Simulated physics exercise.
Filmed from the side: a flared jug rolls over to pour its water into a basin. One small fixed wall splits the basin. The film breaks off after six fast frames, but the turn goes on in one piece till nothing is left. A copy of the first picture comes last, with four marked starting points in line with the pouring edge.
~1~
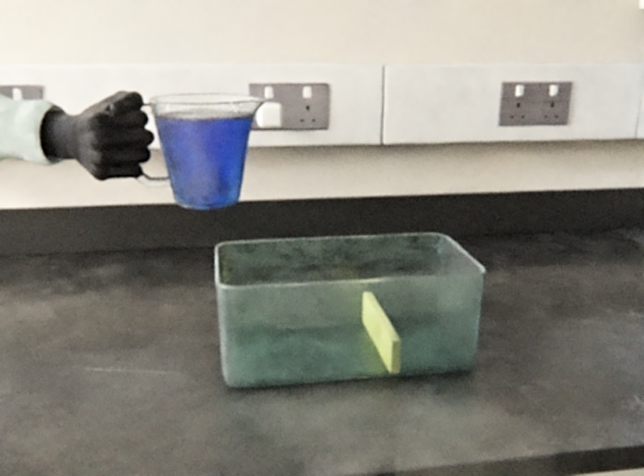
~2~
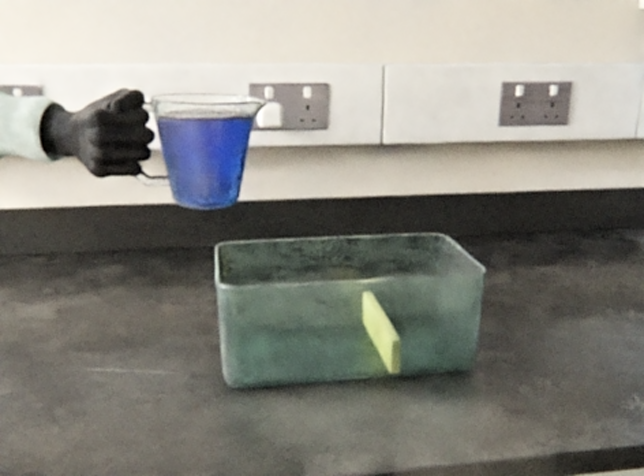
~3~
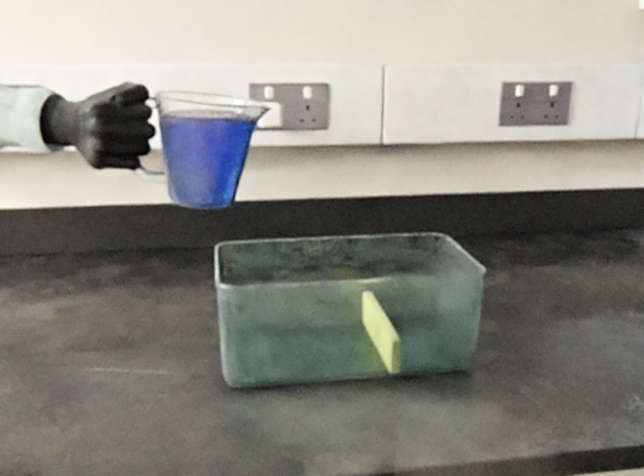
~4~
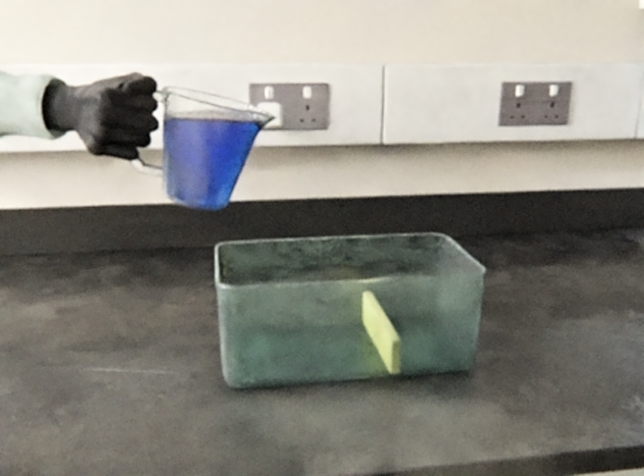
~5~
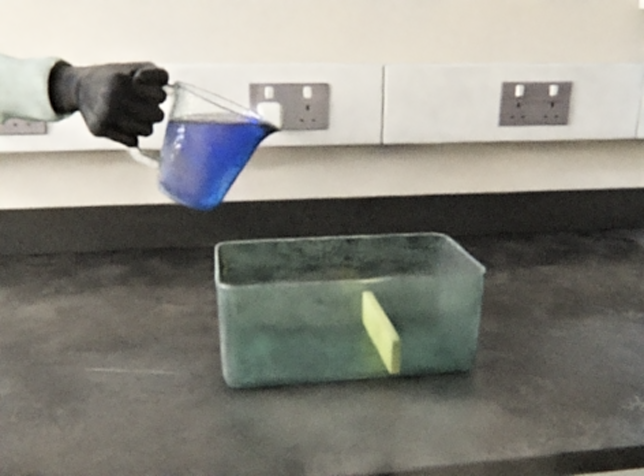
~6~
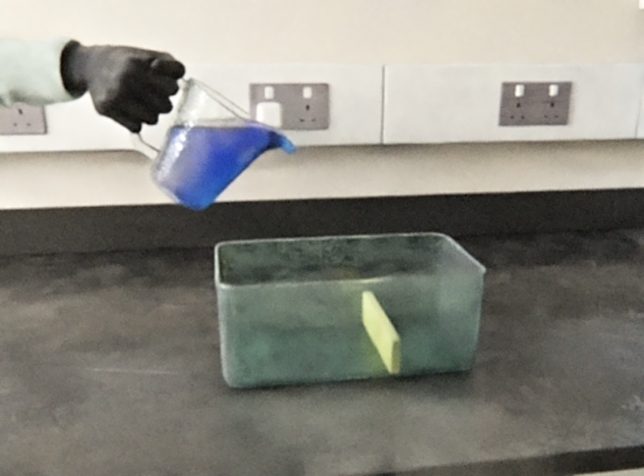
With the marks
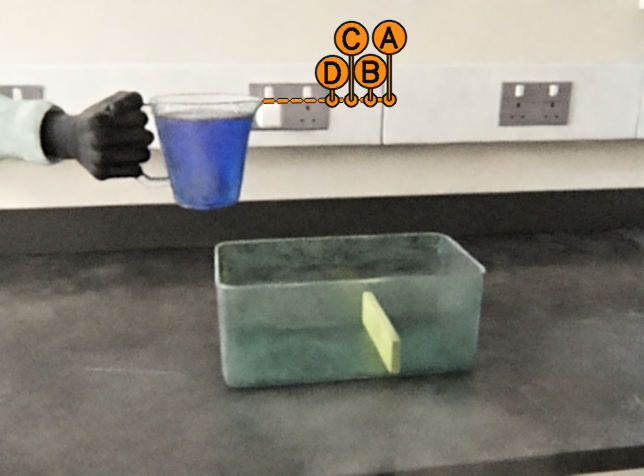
A jug of blue water, held by a black-gloved hand, tilts right until water reaches past its lip.
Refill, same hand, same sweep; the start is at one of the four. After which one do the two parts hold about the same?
Choose D.
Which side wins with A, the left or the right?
More ends on the right.
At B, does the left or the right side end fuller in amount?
More ends on the right.
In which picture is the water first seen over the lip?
In picture 6.
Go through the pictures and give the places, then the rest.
In the first frame, upright, lip at (264, 101); basin from (224, 384) to (474, 366); top of the wall at (380, 314); nothing has left yet.
In the second frame, upright, lip at (266, 102); nothing has left yet.
In the third frame, tipped about 6°, lip at (269, 108); nothing has left yet.
In the fourth frame, tipped about 14°, lip at (274, 117); nothing has left yet.
In the fifth frame, tipped about 24°, lip at (279, 129); nothing has left yet.
In the sixth frame, tipped about 36°, lip at (282, 145); water is over the lip, down to (289, 150).
On the marked copy, A at (389, 99); B at (370, 99); C at (351, 100); D at (332, 100).
For place A, about 21 % ends left of the wall and 77 % right of it.
For place B, about 18 % ends left of the wall and 79 % right of it; 3 % is lost outside.
For place C, about 21 % ends left of the wall and 78 % right of it.
For place D, about 49 % ends left of the wall and 50 % right of it.
